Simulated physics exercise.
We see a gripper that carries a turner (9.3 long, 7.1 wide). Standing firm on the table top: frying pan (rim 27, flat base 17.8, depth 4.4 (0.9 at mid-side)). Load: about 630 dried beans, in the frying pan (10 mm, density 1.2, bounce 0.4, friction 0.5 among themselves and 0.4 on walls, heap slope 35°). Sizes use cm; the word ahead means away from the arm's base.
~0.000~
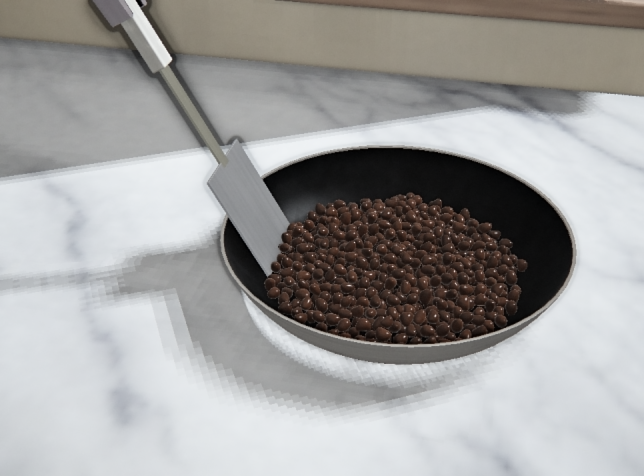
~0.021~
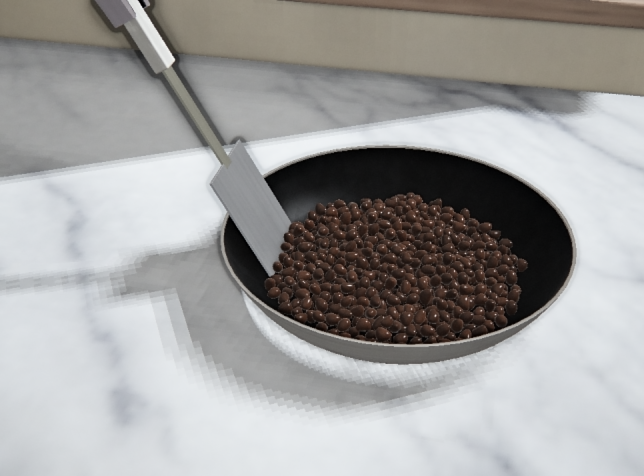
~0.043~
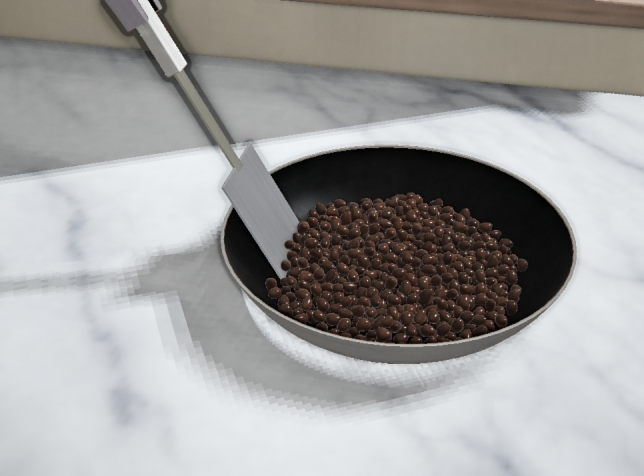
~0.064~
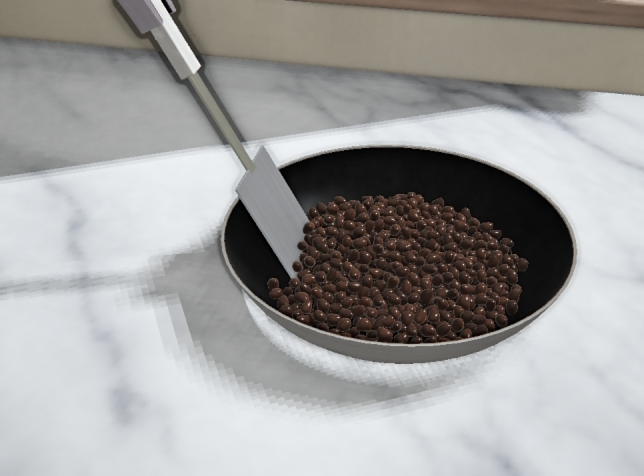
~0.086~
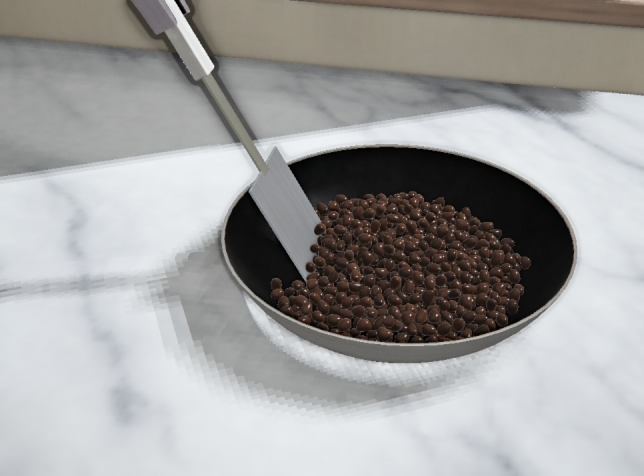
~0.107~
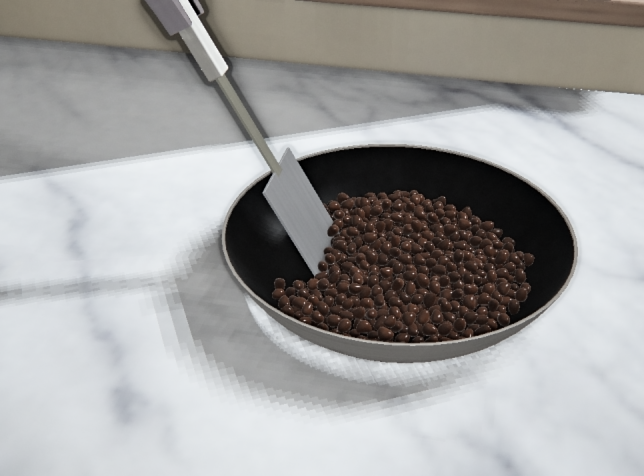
A gripper moves a turner rightward through the frying pan, nudging the heaped brown beans slightly.
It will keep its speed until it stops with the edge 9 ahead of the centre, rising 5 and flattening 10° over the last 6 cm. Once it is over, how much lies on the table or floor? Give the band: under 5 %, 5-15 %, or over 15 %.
Band: Under 5 %.
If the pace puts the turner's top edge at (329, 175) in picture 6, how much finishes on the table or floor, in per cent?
Some 10 percent.
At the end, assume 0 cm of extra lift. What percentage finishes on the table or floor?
About 5 %.
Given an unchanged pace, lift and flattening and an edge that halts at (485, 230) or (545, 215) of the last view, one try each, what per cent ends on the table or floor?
Respectively about 0 and 10 percent end on the table or floor.
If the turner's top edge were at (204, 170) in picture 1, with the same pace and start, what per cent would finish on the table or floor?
Roughly 0 percent ends on the table or floor.
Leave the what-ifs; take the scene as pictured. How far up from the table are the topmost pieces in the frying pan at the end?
It reaches around 5.5 cm.
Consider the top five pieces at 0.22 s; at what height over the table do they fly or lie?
Around 3 cm above the table.
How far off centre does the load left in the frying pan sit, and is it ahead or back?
Ahead of centre, near 4.5 centimetres.
By 0.22 s, sloping 61°, highest piece 4 above the table; 628 in the frying pan.
By 0.32 s, sloping 57°, highest piece 5 above the table; 627 in the frying pan, 1 on the blade or in flight.
By 0.58 s, sloping 51°, highest piece 6 above the table; 610 in the frying pan, 18 on the table or floor.
By 1.63 s, sloping 51°, highest piece 5 above the table; 610 in the frying pan, 18 on the table or floor.
Final count, 610 in the frying pan, 18 on the table or floor. That is 3 % on the table or floor.
